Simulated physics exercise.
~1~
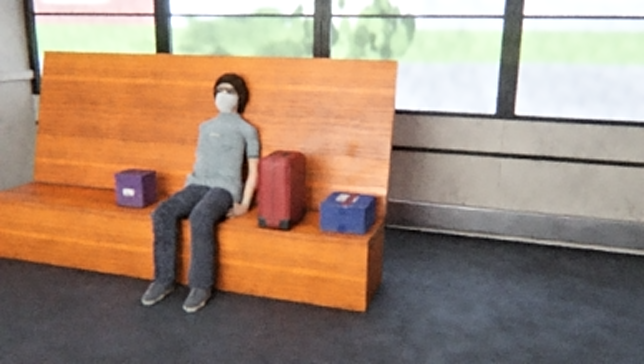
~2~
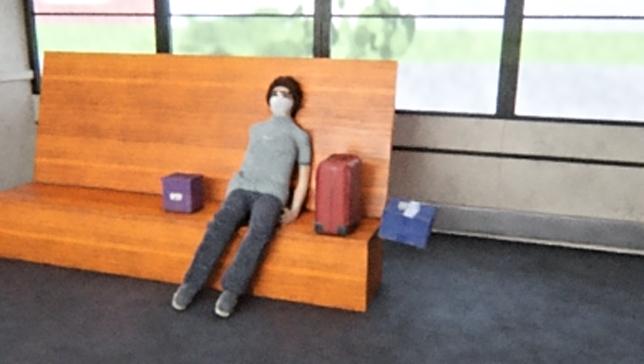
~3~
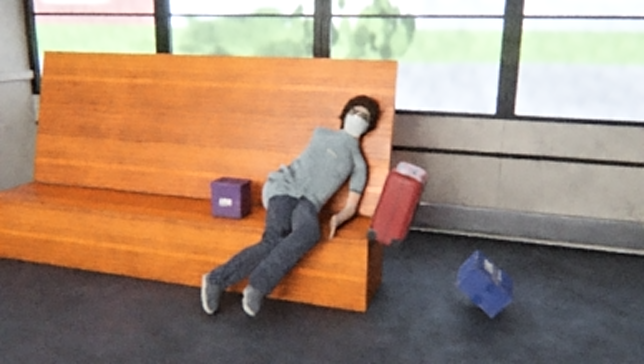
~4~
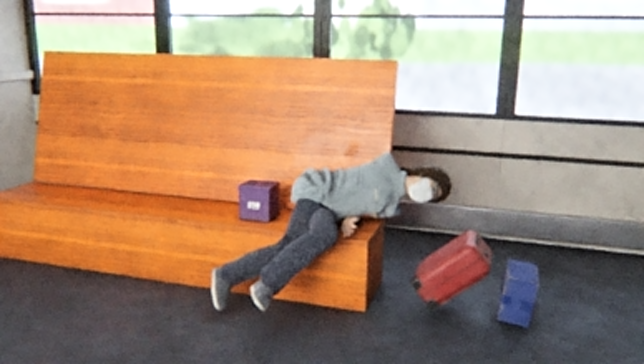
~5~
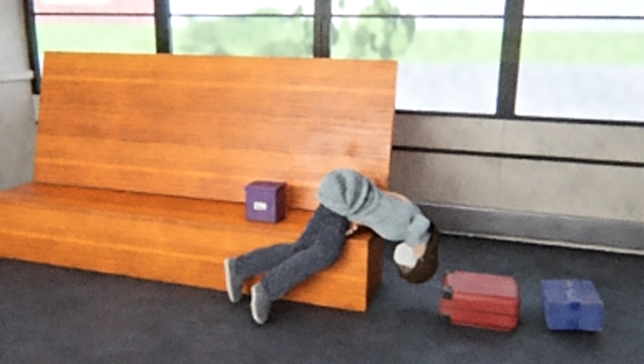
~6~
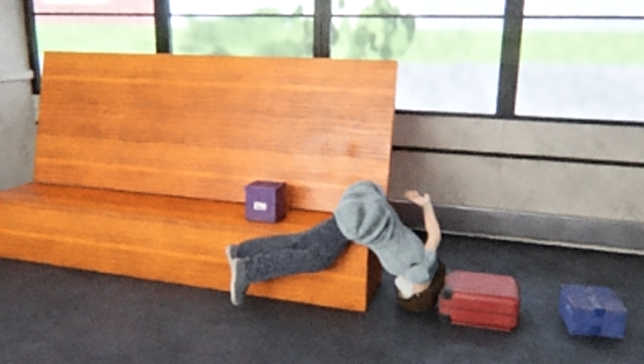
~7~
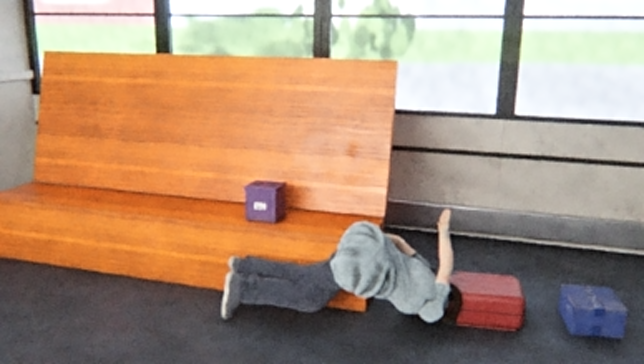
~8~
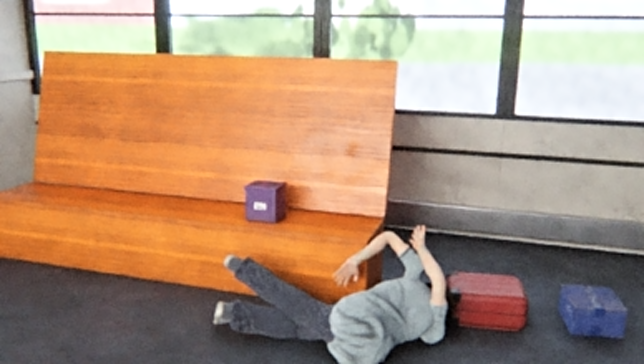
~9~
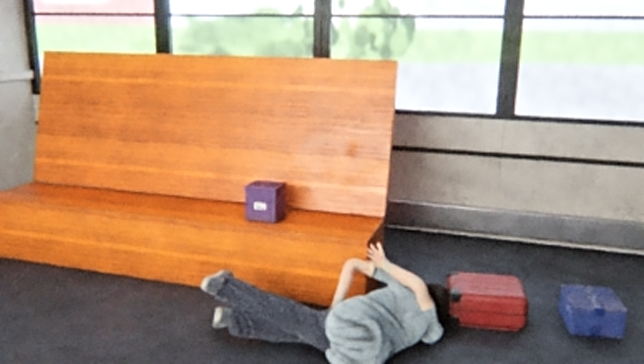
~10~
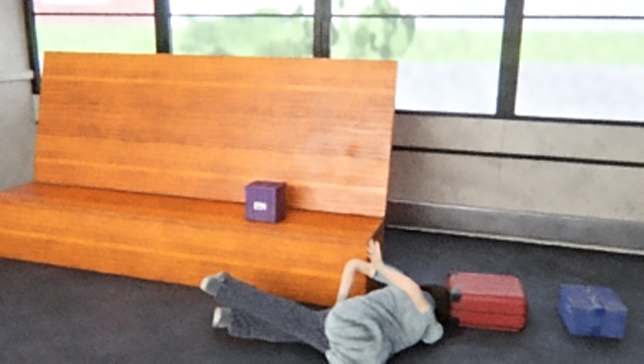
A masked passenger slides right along a wooden bench and tumbles off after two bags.
